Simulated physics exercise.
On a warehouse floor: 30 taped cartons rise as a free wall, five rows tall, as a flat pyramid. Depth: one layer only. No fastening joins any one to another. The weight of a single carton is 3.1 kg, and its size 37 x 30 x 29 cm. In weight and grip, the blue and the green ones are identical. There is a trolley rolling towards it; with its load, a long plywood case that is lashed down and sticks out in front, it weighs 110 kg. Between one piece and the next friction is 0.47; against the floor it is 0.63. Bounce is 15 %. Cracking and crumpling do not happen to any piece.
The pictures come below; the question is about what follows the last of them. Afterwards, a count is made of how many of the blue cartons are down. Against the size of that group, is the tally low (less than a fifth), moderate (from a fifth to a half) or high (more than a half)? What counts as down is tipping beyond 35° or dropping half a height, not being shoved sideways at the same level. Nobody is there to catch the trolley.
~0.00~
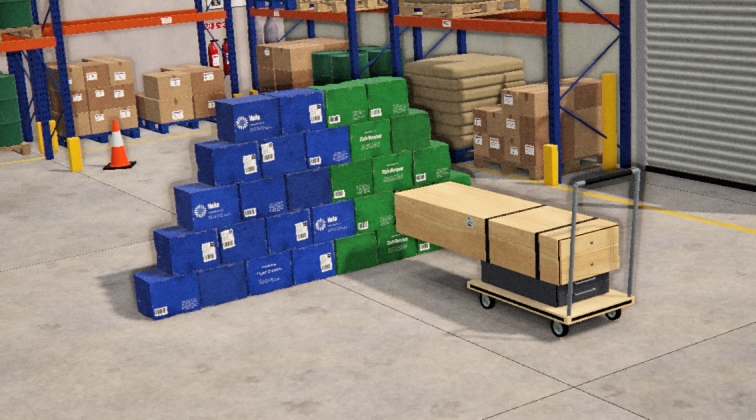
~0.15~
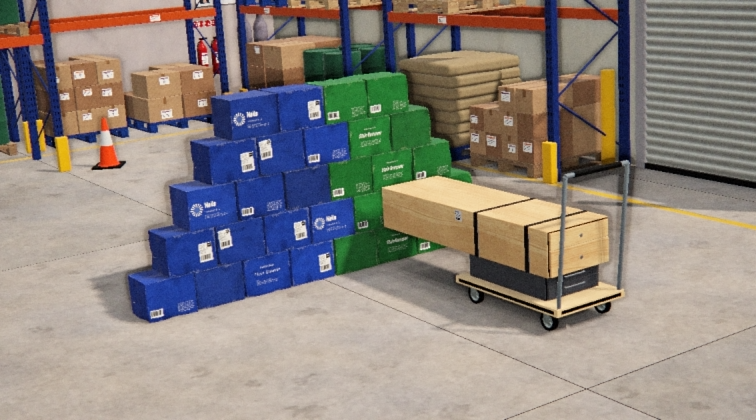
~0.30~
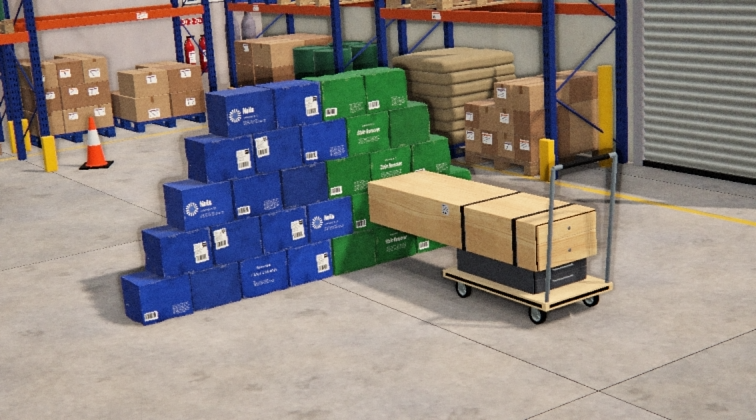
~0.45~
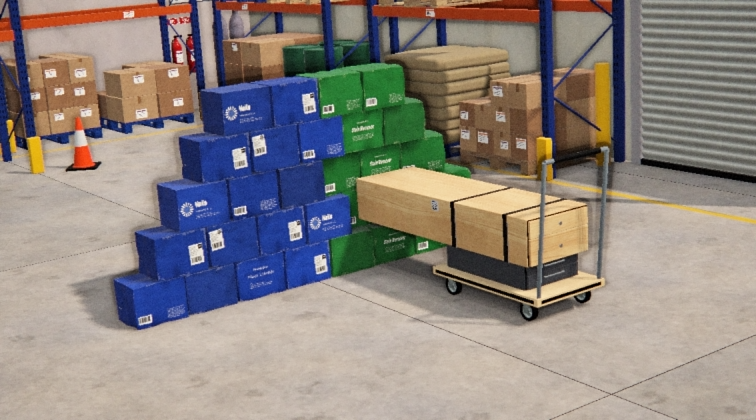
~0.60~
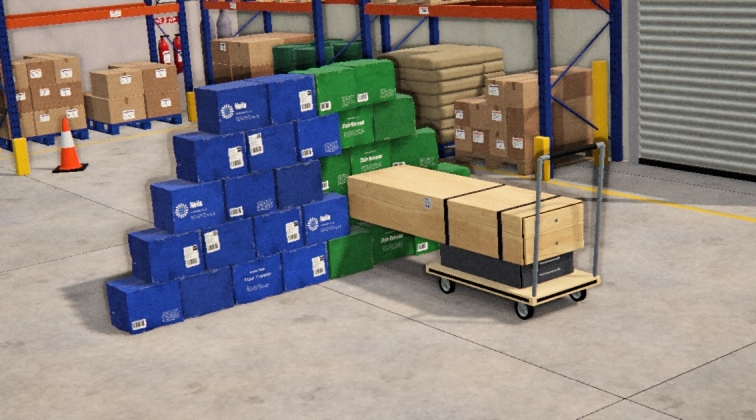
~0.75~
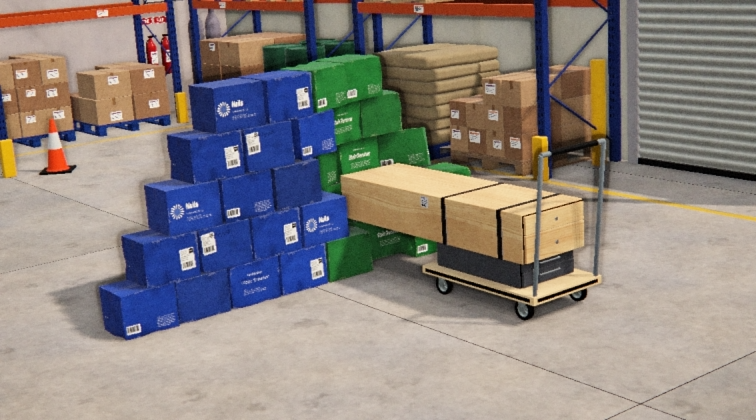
Low.
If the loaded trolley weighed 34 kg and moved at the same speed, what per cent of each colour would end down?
Share down - green: 0; blue: 0 (per cent).
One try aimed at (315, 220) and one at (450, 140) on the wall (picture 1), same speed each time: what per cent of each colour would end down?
You'd get green at 30 followed by 20, and blue at 60 followed by 0 percent.
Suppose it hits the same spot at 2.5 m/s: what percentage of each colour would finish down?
Down at the end: Green 60 per cent, blue 10 per cent.
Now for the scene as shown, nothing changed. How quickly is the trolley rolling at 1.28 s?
Close to 0.0 m/s at that moment.
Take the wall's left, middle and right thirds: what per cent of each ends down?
Left 0 %, middle 50 %, right 60 %.
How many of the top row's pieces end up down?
Exactly 3.
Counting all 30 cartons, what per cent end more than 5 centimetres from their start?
The shifted ones make up 35 per cent.
After 0.98 s, load 32 cm past the wall's line, still rolling; none of the 16 blue cartons down (2 of 30 in all colours); top blue carton 53 mm from its place; top green carton 6° from how it stood.
After 1.28 s, load 31 cm past the wall's line, stopped; none of the 16 blue cartons down (8 of 30 in all colours); top blue carton 4° from how it stood; top green carton 16° from how it stood, 53 cm lower.
After 1.94 s, load 31 cm past the wall's line, stopped; 2 of the 16 blue cartons down (11 of 30 in all colours); top blue carton on its side; top green carton on its side.
In the end (3.0 s), load 31 cm past the wall's line, stopped; 2 of the 16 blue cartons down (11 of 30 in all colours); top blue carton upside down; top green carton on its side. That is 12 per cent. From the last view, middles, top blue carton near (227, 233), top green carton near (273, 201).
